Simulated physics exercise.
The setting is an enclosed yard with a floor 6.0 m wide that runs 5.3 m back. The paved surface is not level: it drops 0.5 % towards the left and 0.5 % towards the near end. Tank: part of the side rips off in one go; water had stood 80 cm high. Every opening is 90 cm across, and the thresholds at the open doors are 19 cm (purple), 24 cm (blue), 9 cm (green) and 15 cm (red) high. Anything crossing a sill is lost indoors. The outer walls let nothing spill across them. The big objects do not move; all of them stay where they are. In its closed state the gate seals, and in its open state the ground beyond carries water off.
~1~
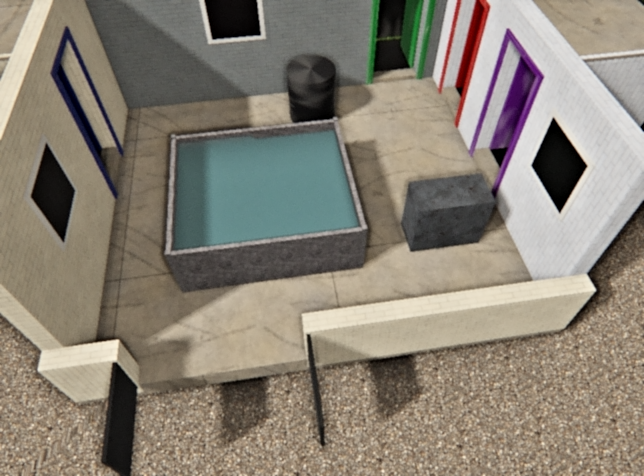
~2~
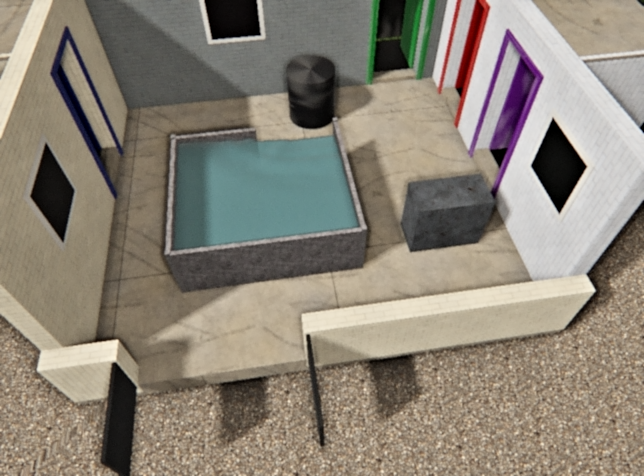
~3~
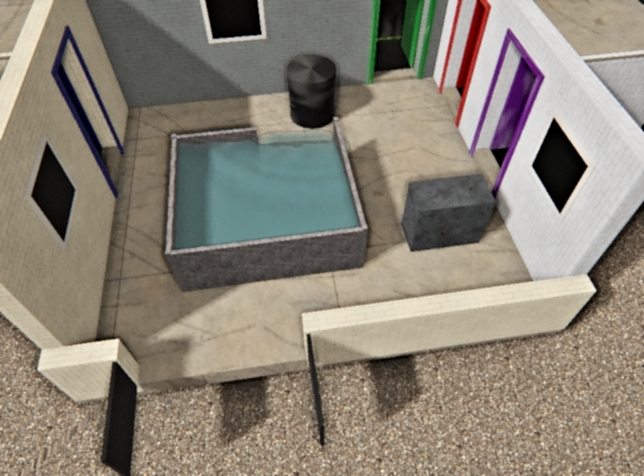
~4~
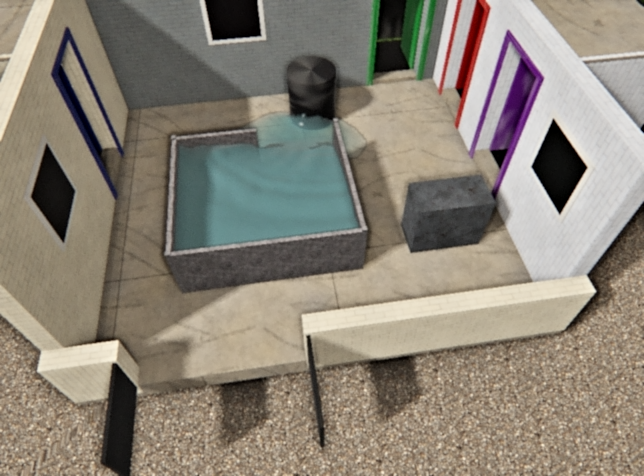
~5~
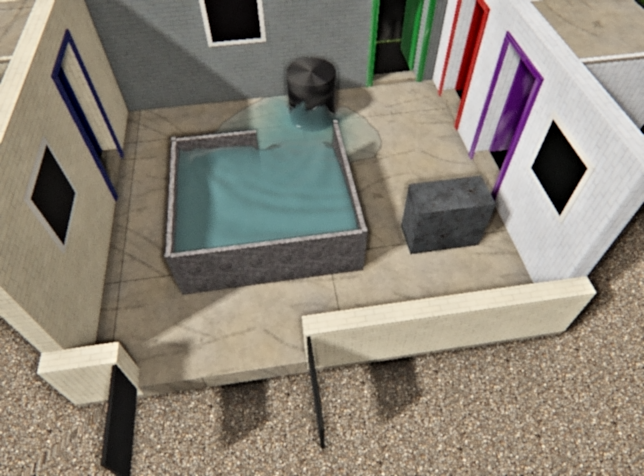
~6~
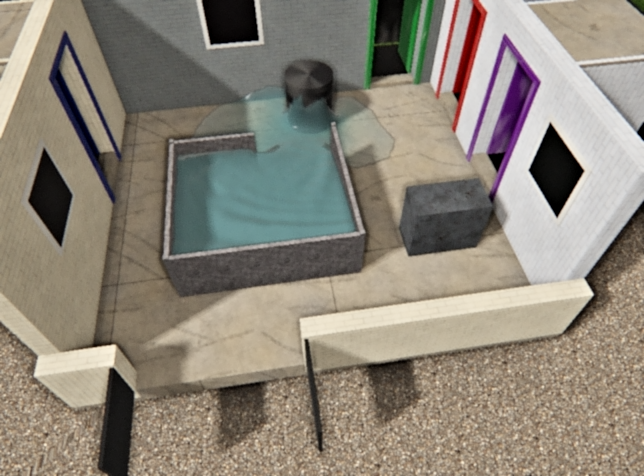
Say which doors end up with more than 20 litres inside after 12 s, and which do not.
Outcome: Purple door: Beneath the limit, blue door: Beneath the limit, green door: Above the limit, red door: Above the limit.
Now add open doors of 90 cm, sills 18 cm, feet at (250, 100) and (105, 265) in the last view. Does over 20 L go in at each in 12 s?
Door 1: Higher; door 2: Lower.
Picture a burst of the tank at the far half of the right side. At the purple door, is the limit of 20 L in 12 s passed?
At the purple door the limit is exceeded.
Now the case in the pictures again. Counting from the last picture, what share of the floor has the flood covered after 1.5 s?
45 %.
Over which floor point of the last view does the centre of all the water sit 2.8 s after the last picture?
At roughly (276, 178).
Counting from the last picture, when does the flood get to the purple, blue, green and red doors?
Purple: 1.3 s; blue: 1.2 s; green: 0.4 s; red: 0.7 s.
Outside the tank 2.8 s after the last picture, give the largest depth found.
I'd say near 34 centimetres.
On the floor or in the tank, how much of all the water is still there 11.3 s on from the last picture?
Roughly 64 in a hundred.
Then, 0.7 s after the last picture water covers 30 % of the floor and is deepest (60 cm) near (304, 141); purple door not reached, blue door not reached, green door 9 cm at the sill, 2 L in, red door 5 cm at the sill, 0 L in.
Then, 1.5 s after the last picture water covers 45 % of the floor and is deepest (47 cm) near (304, 141); purple door 7 cm at the sill, 0 L in, blue door 11 cm at the sill, 0 L in, green door 23 cm at the sill, 30 L in, red door 32 cm at the sill, 44 L in.
Then, 2.8 s after the last picture water covers 70 % of the floor and is deepest (34 cm) near (125, 128); purple door 11 cm at the sill, 0 L in, blue door 18 cm at the sill, 0 L in, green door 22 cm at the sill, 111 L in, red door 24 cm at the sill, 124 L in.
Then, 6.3 s after the last picture water covers 100 % of the floor and is deepest (19 cm) near (97, 327); purple door 8 cm at the sill, 0 L in, blue door 12 cm at the sill, 0 L in, green door 15 cm at the sill, 252 L in, red door 15 cm at the sill, 167 L in.
Then, 11.3 s after the last picture water covers 95 % of the floor and is deepest (14 cm) near (134, 230); purple door 8 cm at the sill, 0 L in, blue door 9 cm at the sill, 0 L in, green door 7 cm at the sill, 273 L in, red door 7 cm at the sill, 168 L in.
